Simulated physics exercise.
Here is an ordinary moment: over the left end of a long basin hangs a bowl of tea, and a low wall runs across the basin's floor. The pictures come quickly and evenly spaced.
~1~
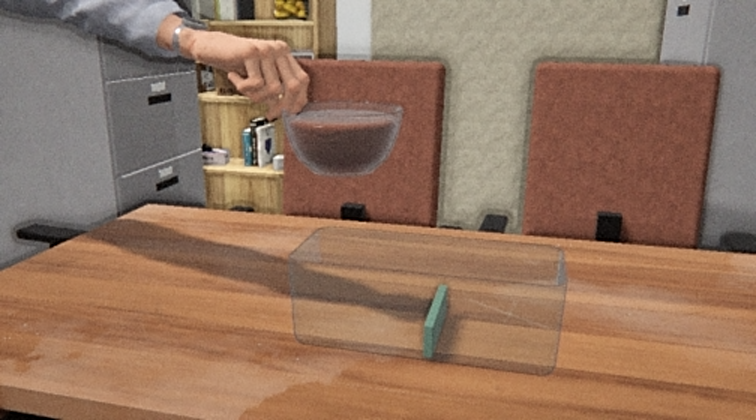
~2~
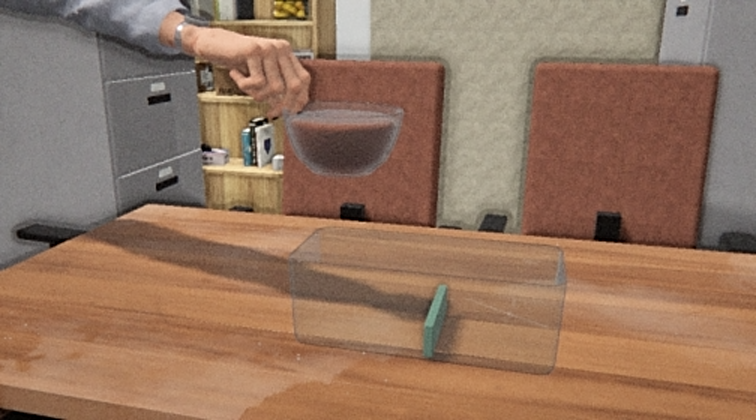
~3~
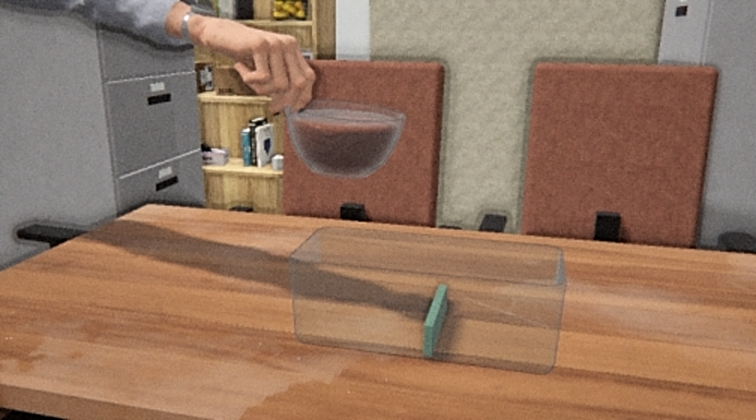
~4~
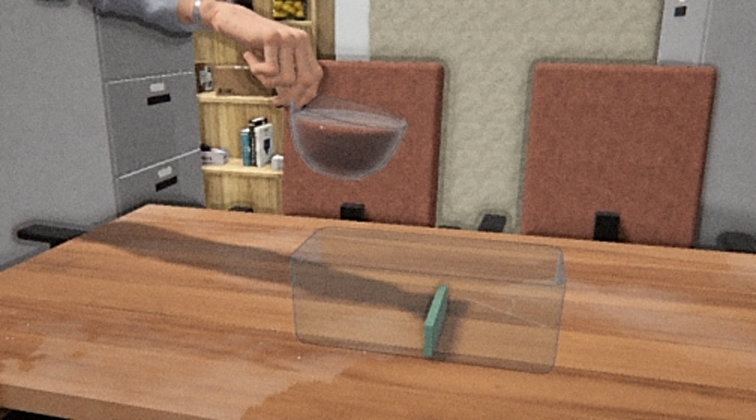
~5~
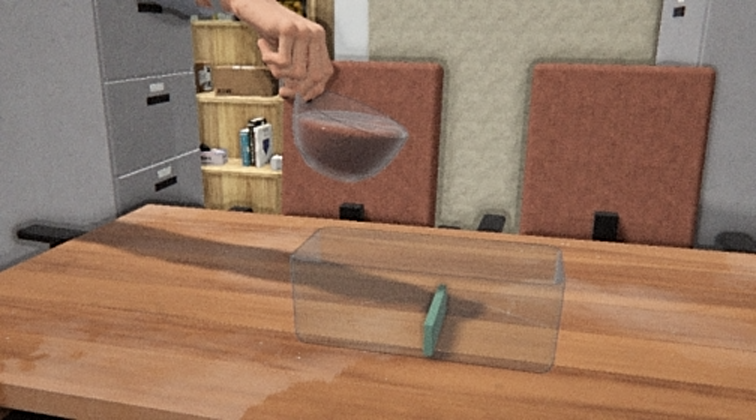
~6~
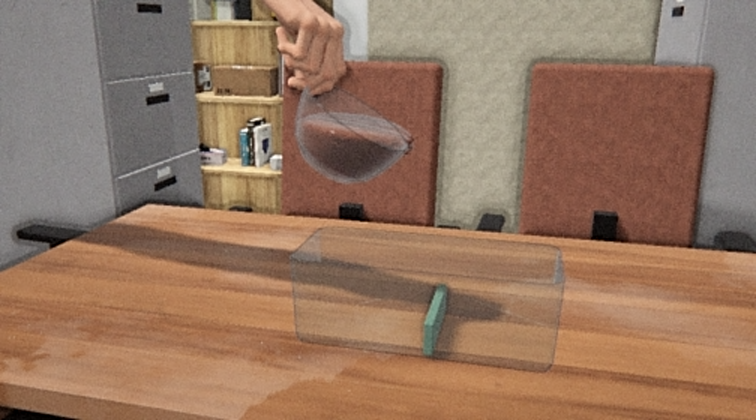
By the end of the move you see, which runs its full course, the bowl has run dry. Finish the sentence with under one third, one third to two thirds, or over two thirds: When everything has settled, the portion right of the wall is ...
When everything has settled, the portion right of the wall is one third to two thirds.
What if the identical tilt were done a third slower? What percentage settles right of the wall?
I'd say roughly 65 in every hundred ends up there.
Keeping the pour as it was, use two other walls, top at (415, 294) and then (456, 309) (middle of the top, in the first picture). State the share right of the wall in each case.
First try around 80 percent; second try around 25 percent.
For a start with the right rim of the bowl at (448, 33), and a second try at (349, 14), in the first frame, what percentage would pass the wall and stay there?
Near 75 per cent for the first start, near 15 per cent for the second.
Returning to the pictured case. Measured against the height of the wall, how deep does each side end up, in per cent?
On the left it is 40 per cent, on the right 40.
A moment on, the bowl is tipped on its side and 20 per cent is still to pour, 6 is left of the wall and 29 right of it.
Next, the bowl is tipped on its side and 2 per cent is still to pour, 37 is left of the wall and 52 right of it.
Then the bowl is tipped on its side and 0 per cent is still to pour, 48 is left of the wall and 49 right of it.
Later the bowl is tipped on its side and 0 per cent is still to pour, 49 is left of the wall and 49 right of it.
In the end 49 per cent lies left of the wall, 49 right of it and 2 outside.
